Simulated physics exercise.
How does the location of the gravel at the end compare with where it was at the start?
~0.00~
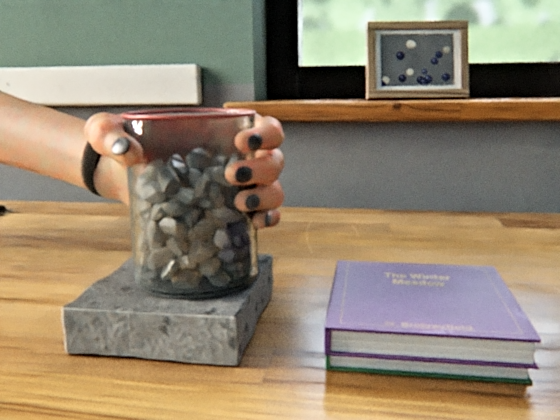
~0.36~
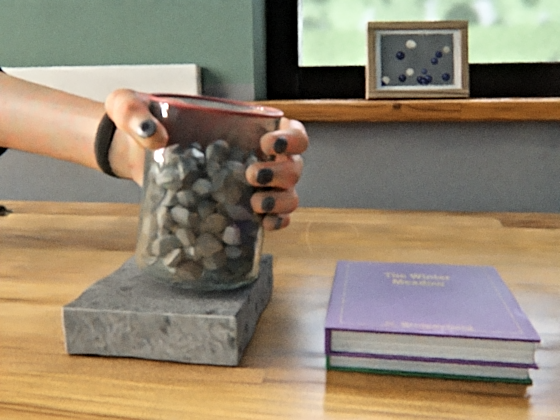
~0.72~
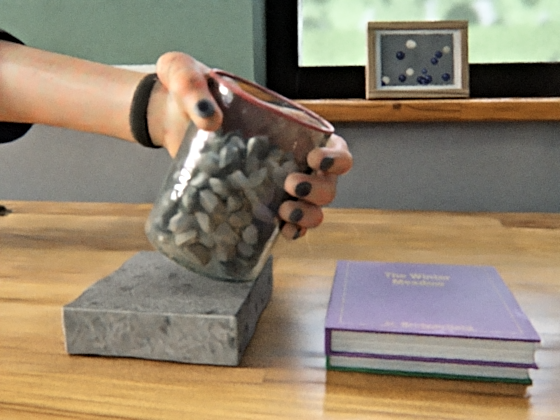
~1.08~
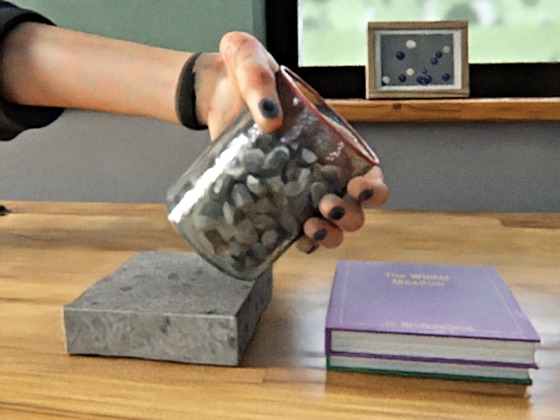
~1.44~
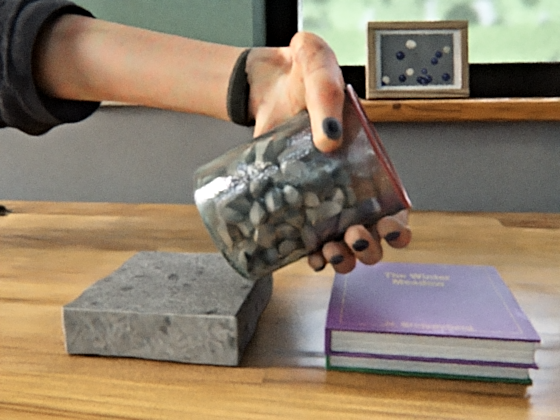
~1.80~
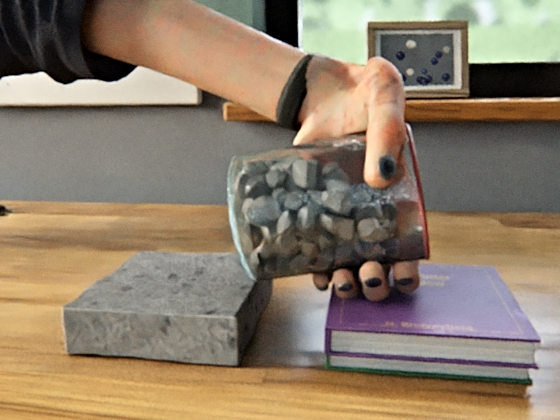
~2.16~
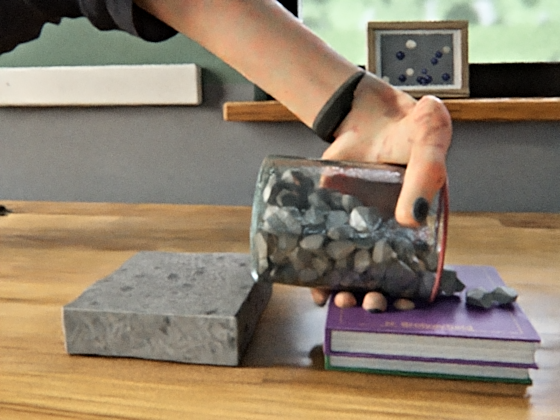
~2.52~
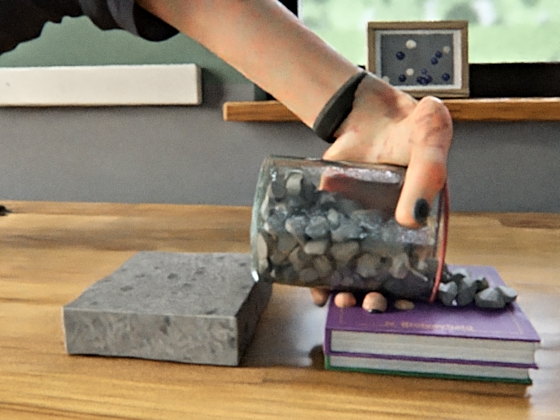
At the start the gravel is in the upright glass above the stone slab on the left. By the end it is farther right and a little lower, mostly in the tipped glass by the books, with a few pieces on the purple cover.
